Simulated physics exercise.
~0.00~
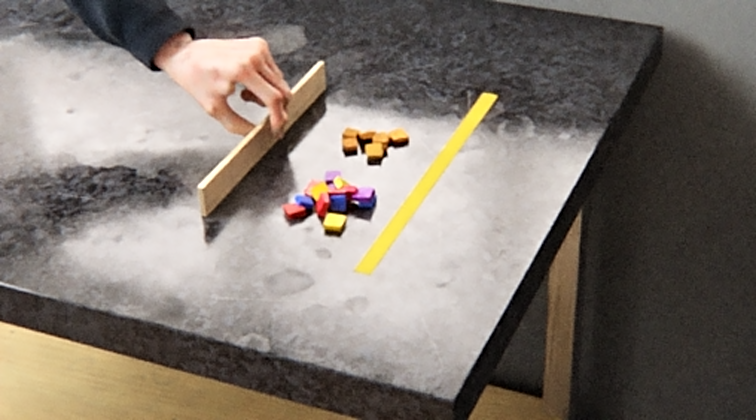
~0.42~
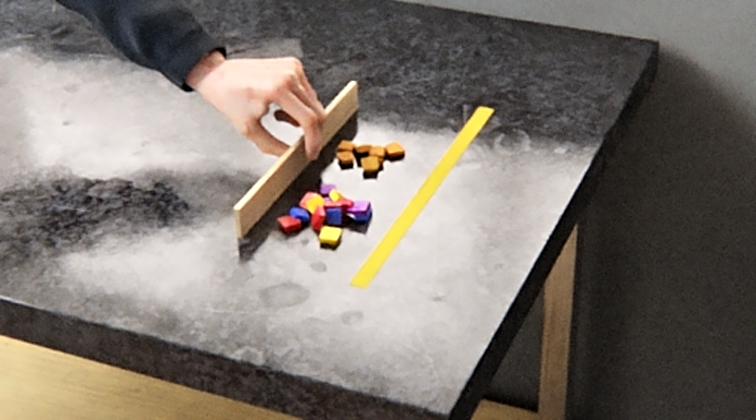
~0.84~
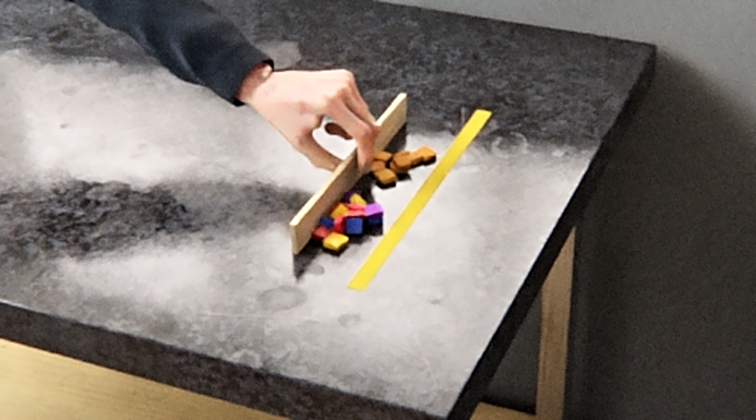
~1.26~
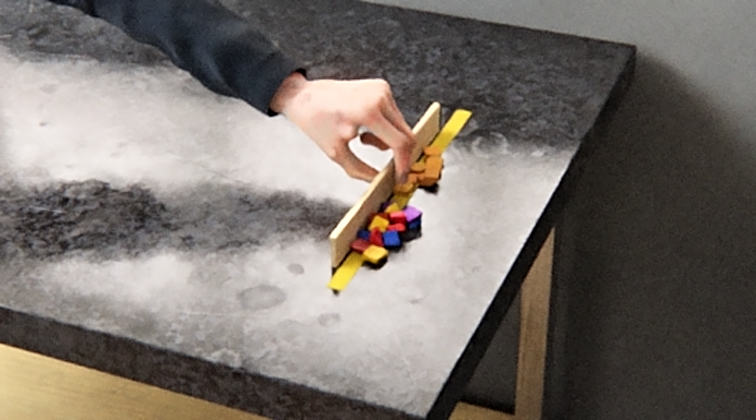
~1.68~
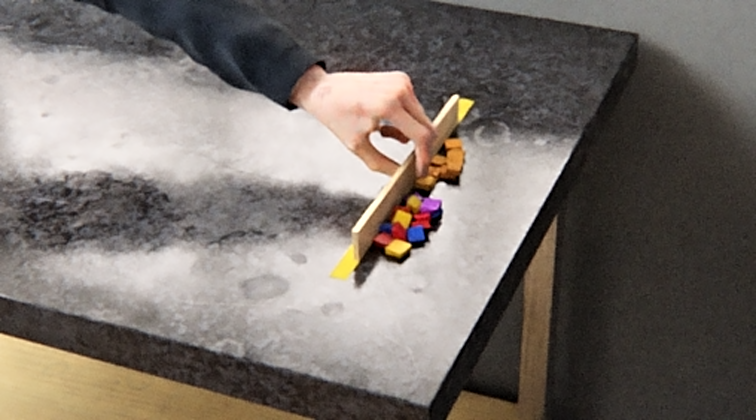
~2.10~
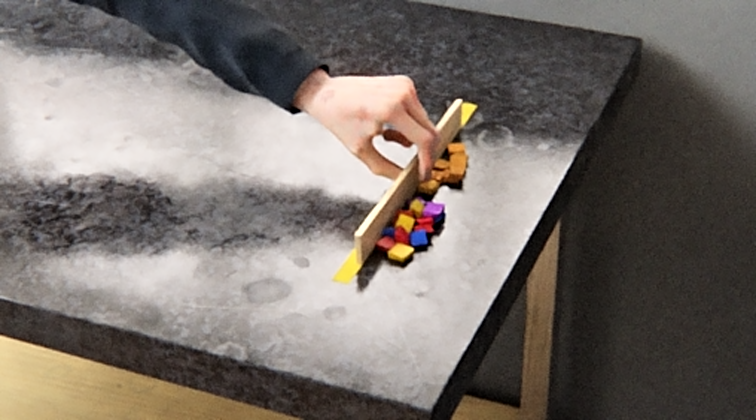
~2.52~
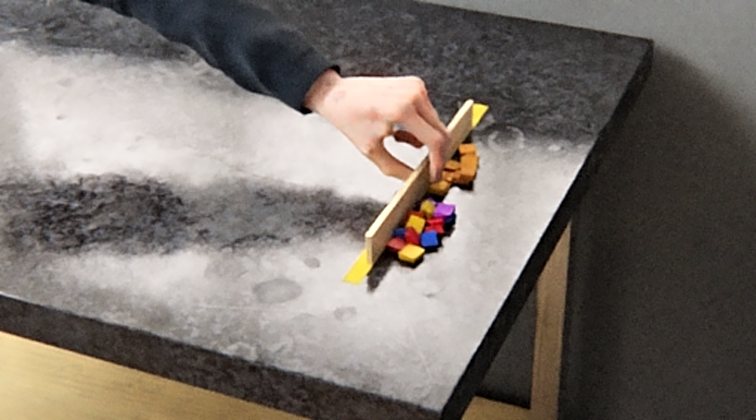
A hand pushing a wooden strip rightward, sweeping two clusters of small coloured blocks past yellow tape, stopping with all on the table.
